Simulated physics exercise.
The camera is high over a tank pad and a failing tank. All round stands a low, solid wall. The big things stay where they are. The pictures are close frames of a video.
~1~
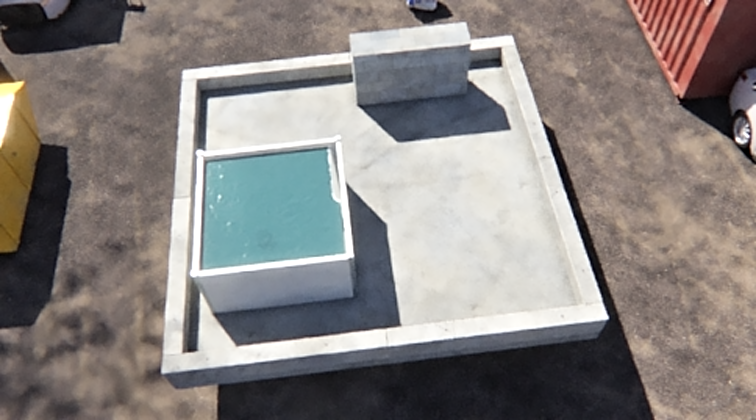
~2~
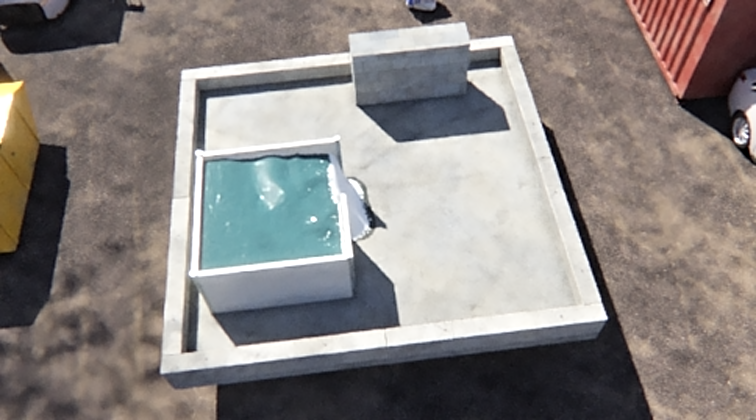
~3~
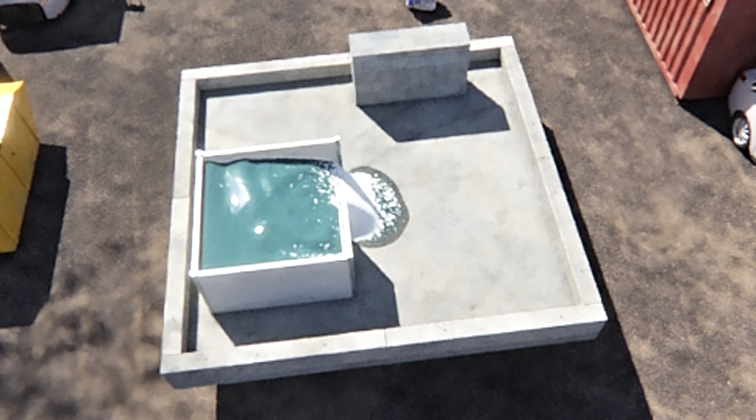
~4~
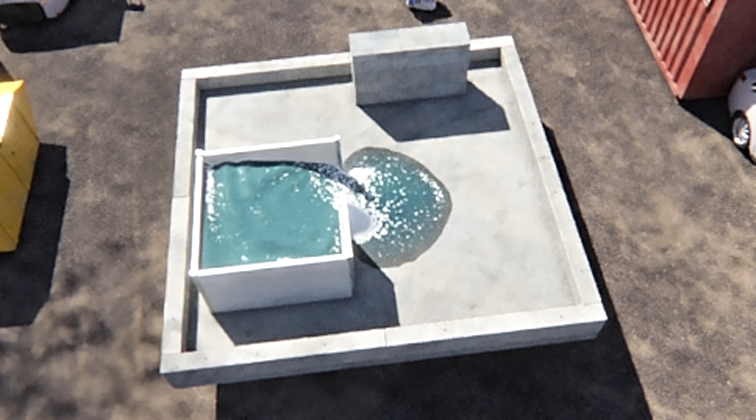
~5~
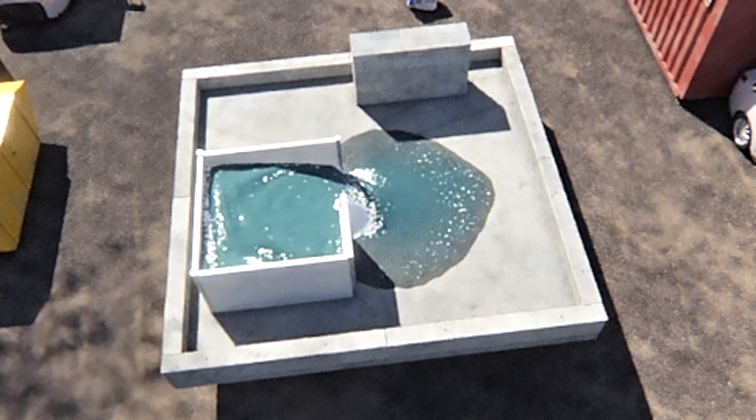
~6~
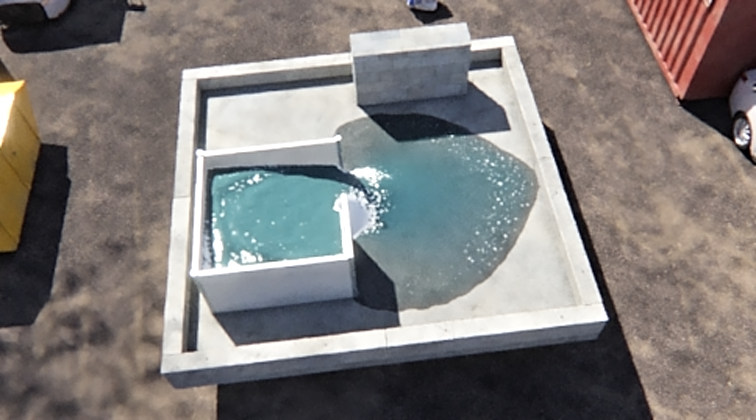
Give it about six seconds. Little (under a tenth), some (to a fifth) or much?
It loses under a tenth.
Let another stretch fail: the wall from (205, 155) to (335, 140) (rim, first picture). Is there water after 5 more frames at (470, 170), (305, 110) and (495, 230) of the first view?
As listed: Free of water, awash, clear.
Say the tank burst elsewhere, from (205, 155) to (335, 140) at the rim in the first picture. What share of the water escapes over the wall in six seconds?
Close to 22 %.
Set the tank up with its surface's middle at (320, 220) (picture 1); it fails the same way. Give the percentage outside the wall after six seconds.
I make it 12 per cent.
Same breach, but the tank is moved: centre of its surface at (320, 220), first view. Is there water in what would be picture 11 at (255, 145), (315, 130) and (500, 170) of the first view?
One after the other: Dry, free of water, awash.
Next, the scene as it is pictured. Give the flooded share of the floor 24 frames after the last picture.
I make it 85 per cent.
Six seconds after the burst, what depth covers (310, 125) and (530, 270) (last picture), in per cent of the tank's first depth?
In turn 4 and 16 in a hundred.
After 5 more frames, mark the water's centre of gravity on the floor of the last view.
I would point to (332, 225).
A moment on, water covers 50 % of the floor; the low wall has let 0 % over.
Next, water covers 50 % of the floor; the low wall has let 1 % over.
Then, water covers 55 % of the floor; the low wall has let 5 % over.
Later, water covers 70 % of the floor; the low wall has let 7 % over.
In the end, water covers 80 % of the floor; the low wall has let 7 % over.
